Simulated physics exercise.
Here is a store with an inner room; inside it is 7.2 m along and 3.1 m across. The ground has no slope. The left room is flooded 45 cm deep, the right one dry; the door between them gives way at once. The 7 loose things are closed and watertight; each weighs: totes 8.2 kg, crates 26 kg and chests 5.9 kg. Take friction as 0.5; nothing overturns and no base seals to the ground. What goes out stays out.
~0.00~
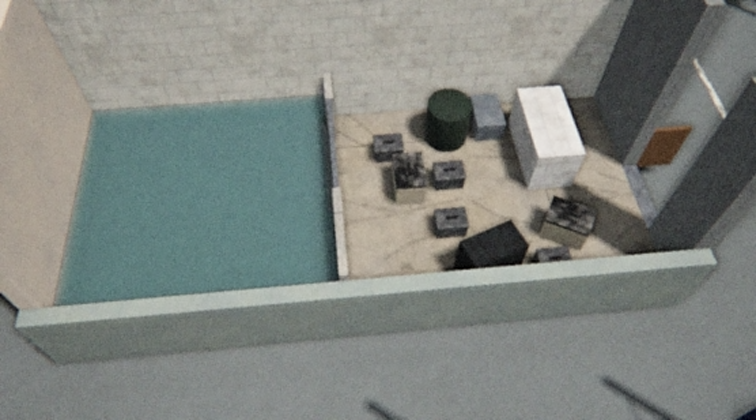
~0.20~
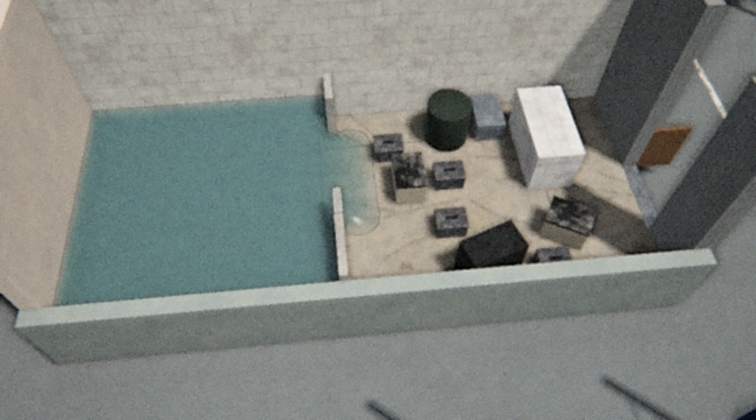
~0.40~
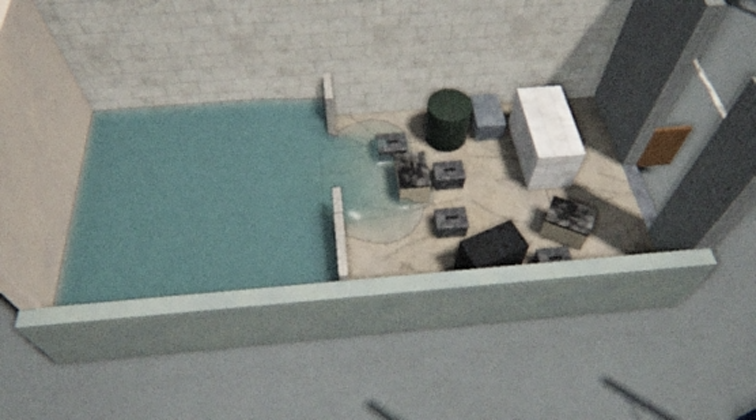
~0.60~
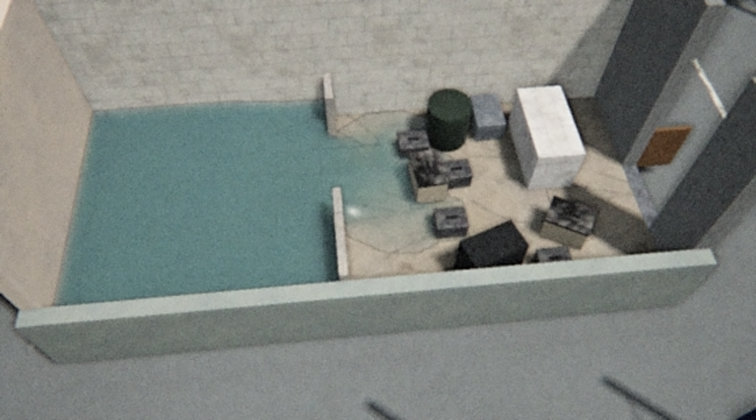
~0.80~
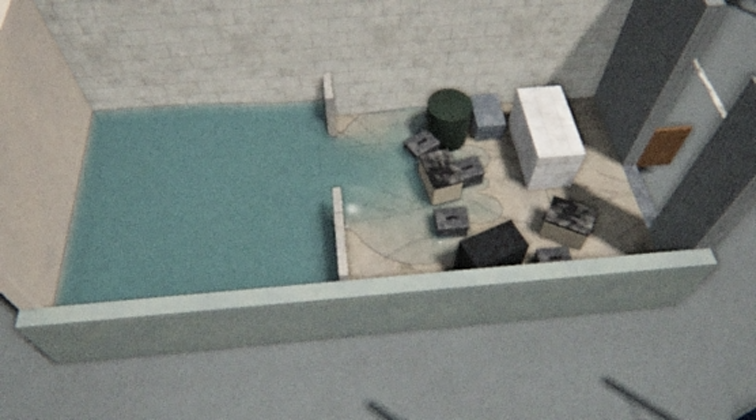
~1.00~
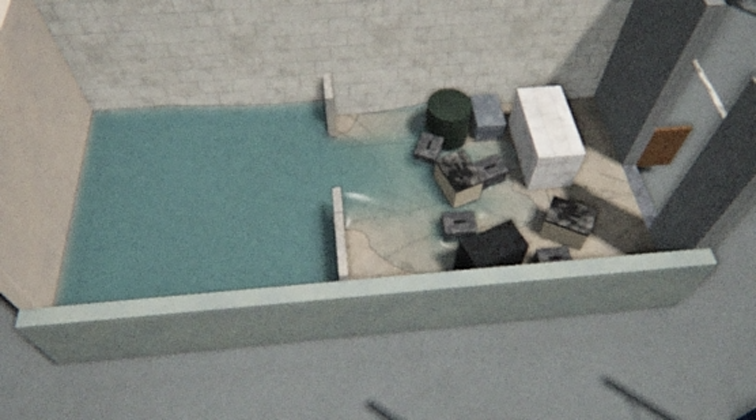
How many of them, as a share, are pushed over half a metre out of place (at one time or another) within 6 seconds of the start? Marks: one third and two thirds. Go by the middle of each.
It is two thirds or more.
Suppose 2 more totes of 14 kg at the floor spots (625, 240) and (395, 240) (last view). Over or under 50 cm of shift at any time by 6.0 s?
In turn: More, less.
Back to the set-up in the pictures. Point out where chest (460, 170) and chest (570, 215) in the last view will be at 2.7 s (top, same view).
Near (602, 243) and (658, 239).
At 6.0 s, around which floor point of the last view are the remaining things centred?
Near (566, 213).
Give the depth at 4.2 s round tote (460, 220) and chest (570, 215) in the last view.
About 18 and 27 cm.
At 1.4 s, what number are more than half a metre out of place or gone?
By then 3.
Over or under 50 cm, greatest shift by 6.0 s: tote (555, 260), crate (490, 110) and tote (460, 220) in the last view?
In that order: Short of it, short of it, more.
After 1.4 s 3 of 7 are over 50 cm from their spots; 3 afloat.
After 2.7 s 5 of 7 are over 50 cm from their spots; 5 afloat.
After 4.2 s 5 of 7 are over 50 cm from their spots; 5 afloat.
After 6.0 s 5 of 7 are over 50 cm from their spots, and 5 have been at some point; 5 afloat.
